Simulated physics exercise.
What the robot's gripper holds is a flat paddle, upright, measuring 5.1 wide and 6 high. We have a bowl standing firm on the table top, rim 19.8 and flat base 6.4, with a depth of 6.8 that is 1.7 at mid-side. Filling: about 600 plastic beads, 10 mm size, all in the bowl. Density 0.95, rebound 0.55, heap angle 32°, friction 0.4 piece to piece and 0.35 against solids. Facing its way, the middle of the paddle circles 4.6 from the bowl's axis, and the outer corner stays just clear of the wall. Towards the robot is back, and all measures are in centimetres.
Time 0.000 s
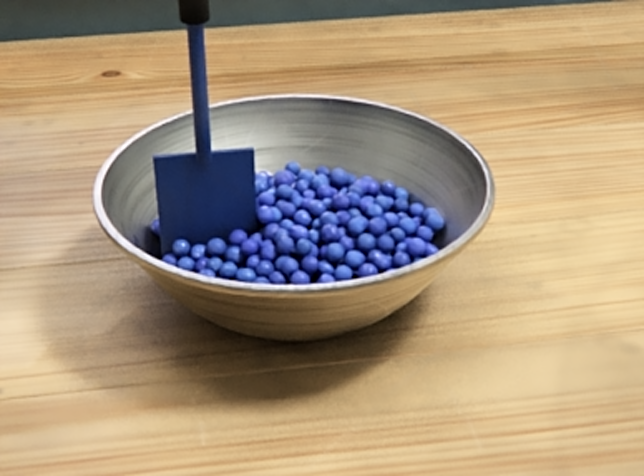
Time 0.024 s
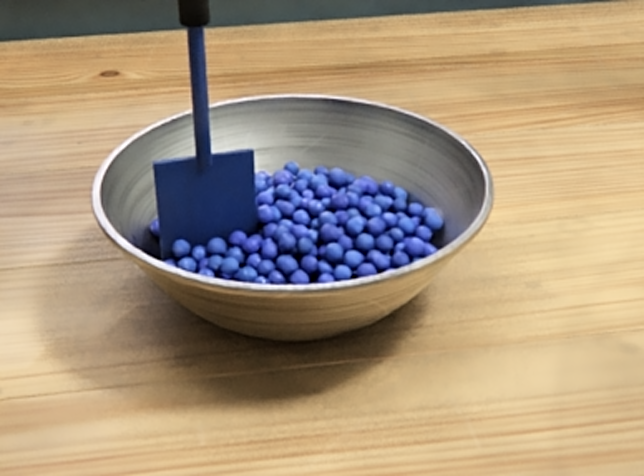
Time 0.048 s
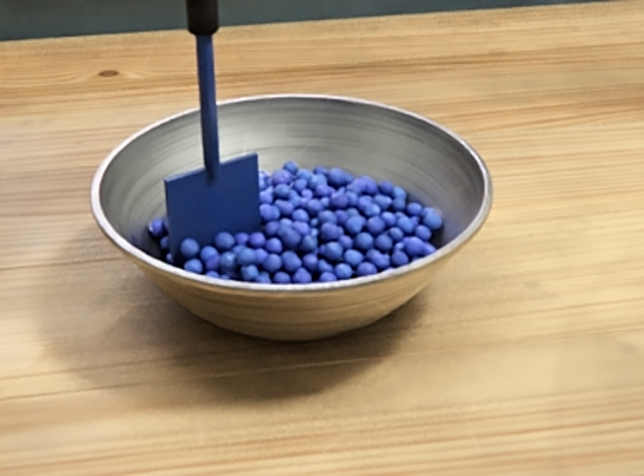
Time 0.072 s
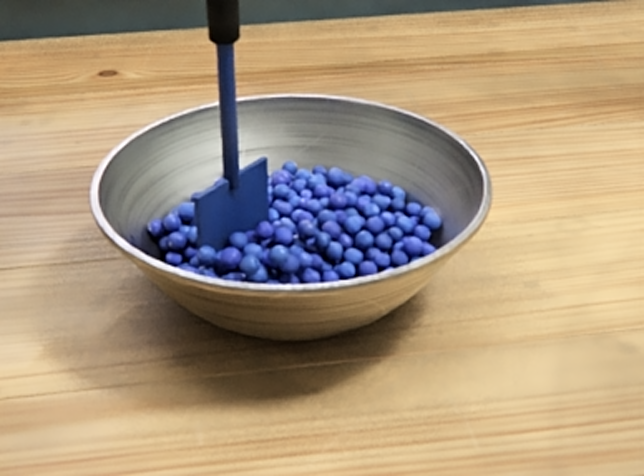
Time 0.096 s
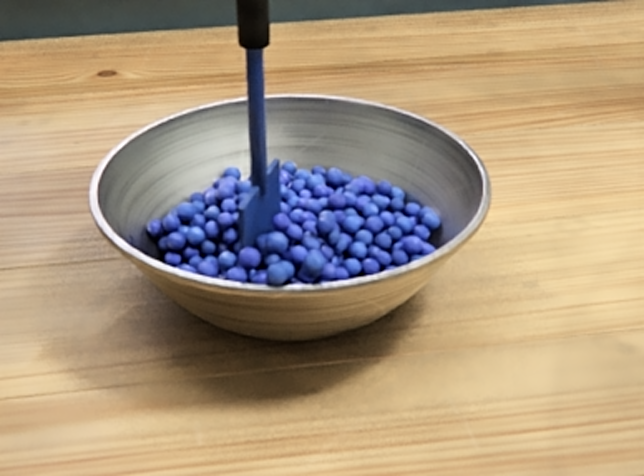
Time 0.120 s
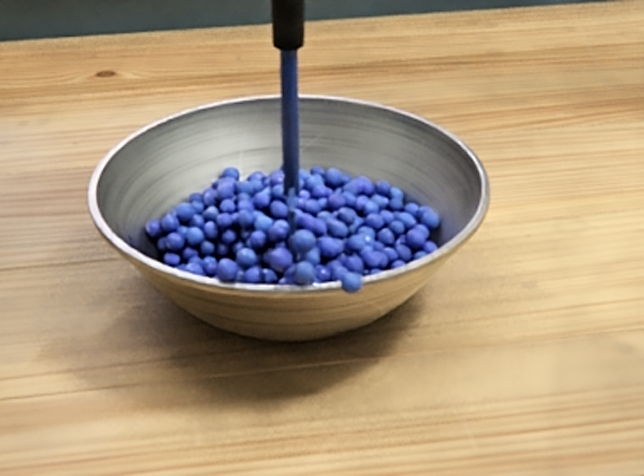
In a metal bowl on a wooden table, a blue paddle sweeping rightward through blue beads, turning edge-on and pushing them along.
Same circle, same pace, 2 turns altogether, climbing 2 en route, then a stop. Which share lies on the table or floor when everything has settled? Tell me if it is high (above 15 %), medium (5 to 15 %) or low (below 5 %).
It is high, above 15 %.
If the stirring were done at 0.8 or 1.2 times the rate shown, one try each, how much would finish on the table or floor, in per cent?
Around 10 percent for the first try and 25 percent for the second.
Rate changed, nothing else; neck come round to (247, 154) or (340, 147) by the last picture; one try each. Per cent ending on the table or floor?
Some 10 and 30 %.
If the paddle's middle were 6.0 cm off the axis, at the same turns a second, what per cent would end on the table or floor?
It would be close to 0 per cent then.
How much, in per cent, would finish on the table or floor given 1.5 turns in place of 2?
Then some 15 per cent.
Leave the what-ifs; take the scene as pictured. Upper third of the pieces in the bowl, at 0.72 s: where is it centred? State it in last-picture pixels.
Top-third centre at approx. (286, 248).
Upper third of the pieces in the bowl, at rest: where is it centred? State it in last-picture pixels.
Looks like roughly (286, 246) to me.
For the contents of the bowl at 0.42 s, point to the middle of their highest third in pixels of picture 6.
Roughly pixel (202, 209).
After 0.42 s, 331° round, highest piece 10 above the table; 511 in the bowl, 52 on the table or floor, 41 in flight or on the tool.
After 0.72 s, 219° round, highest piece 8 above the table; 478 in the bowl, 122 on the table or floor, 4 in flight or on the tool.
After 1.07 s, 0° round, highest piece 5 above the table; 478 in the bowl, 126 on the table or floor.
After 1.77 s, 0° round, highest piece 5 above the table; 478 in the bowl, 126 on the table or floor.
At rest, 478 in the bowl, 126 on the table or floor. That is 21 % on the table or floor.
